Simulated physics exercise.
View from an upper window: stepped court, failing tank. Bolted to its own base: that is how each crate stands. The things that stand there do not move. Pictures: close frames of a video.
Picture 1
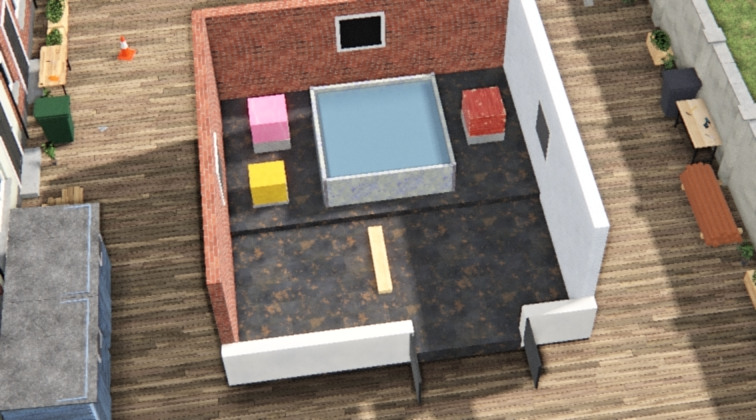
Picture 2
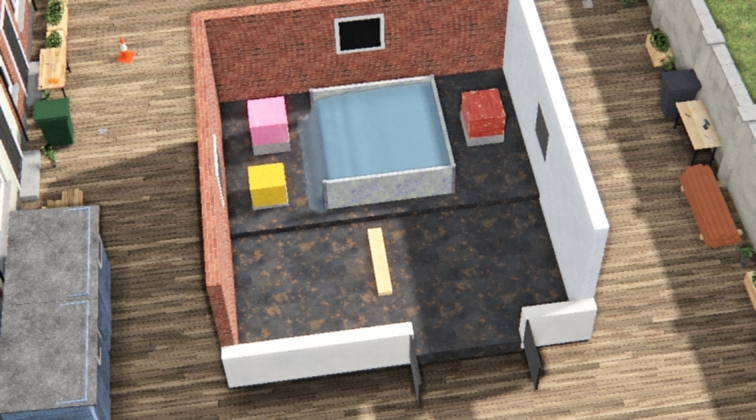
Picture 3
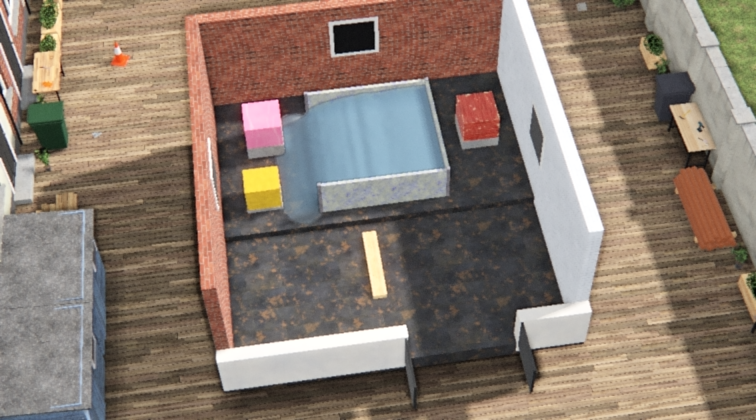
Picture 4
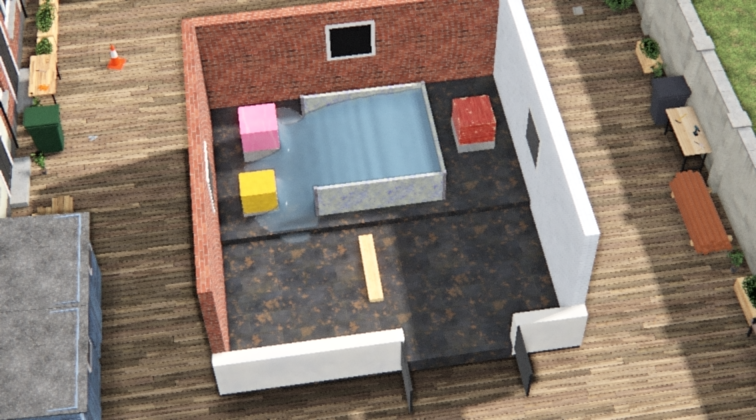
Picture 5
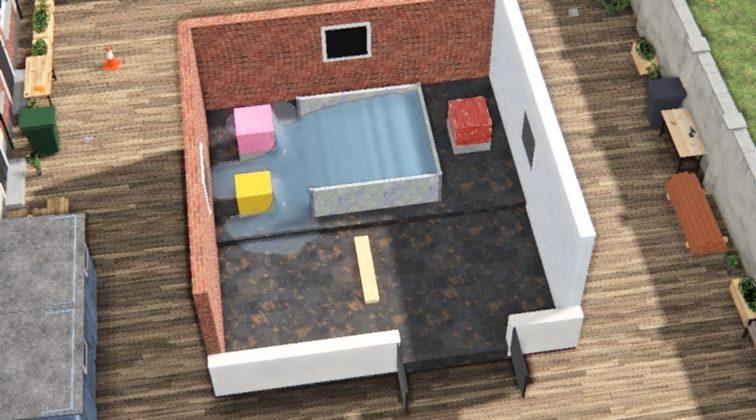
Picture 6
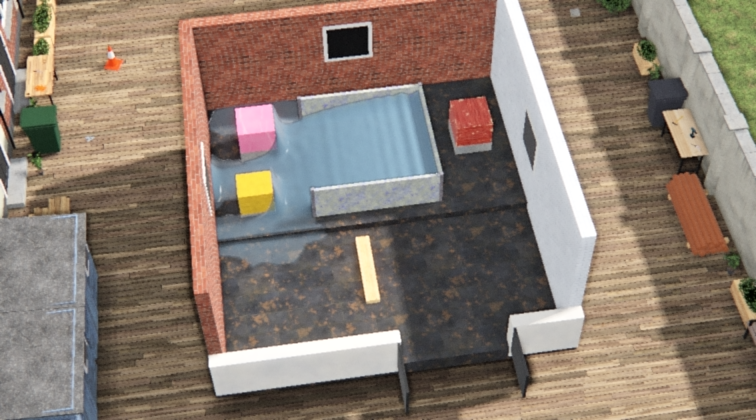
Water poured out through the left side of the raised tank and spread across the dark floor, running around the pink and yellow blocks toward the brick wall, while the red block stayed dry.
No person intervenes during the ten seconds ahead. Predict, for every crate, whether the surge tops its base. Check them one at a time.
My prediction: The pink crate gets topped; the yellow crate gets topped; the red crate does not get topped.
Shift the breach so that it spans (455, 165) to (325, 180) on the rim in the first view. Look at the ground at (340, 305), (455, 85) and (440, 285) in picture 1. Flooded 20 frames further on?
Those three places would be soaking, still unsoaked and soaking, in that order.
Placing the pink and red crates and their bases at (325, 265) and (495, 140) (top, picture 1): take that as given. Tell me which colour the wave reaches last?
Last: The one in red.
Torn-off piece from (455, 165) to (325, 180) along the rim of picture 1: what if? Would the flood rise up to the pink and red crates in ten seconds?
My take: The pink crate stays clear, while the red crate stays clear.
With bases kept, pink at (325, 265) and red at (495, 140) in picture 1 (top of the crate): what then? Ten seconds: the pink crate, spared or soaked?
One by one: The pink one stays dry.
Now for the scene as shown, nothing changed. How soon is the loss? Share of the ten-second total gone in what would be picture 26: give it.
I'd put it near 0 in a hundred.
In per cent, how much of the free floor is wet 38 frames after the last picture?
Roughly 95 percent.
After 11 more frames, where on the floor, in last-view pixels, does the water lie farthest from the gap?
I'd say at around (229, 375).
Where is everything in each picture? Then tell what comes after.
Still water in the tank at (381, 128), in the first frame.
The front is at (324, 211), out from the gap at (321, 152), in the second frame.
The front is at (307, 221), out from the gap at (316, 157), in the third frame.
The front is at (276, 233), out from the gap at (312, 161), in the fourth frame.
Water pours out at (308, 163) and has run to a hidden place, in the fifth frame.
Water pours out at (309, 163) and has run to (219, 251), in the sixth frame.
A moment on, water covers 25 % of the floor; the pink crate water round its plinth, the yellow crate water round its plinth, the red crate not reached.
Next, water covers 45 % of the floor; the pink crate water round its plinth, the yellow crate water round its plinth, the red crate not reached.
Then, water covers 55 % of the floor; the pink crate water round its plinth, the yellow crate water round its plinth, the red crate water round its plinth.
Later, water covers 95 % of the floor; the pink crate water round its plinth, the yellow crate water round its plinth, the red crate water round its plinth.
In the end, water covers 100 % of the floor; the pink crate was topped, the yellow crate was topped, the red crate stayed above the water.
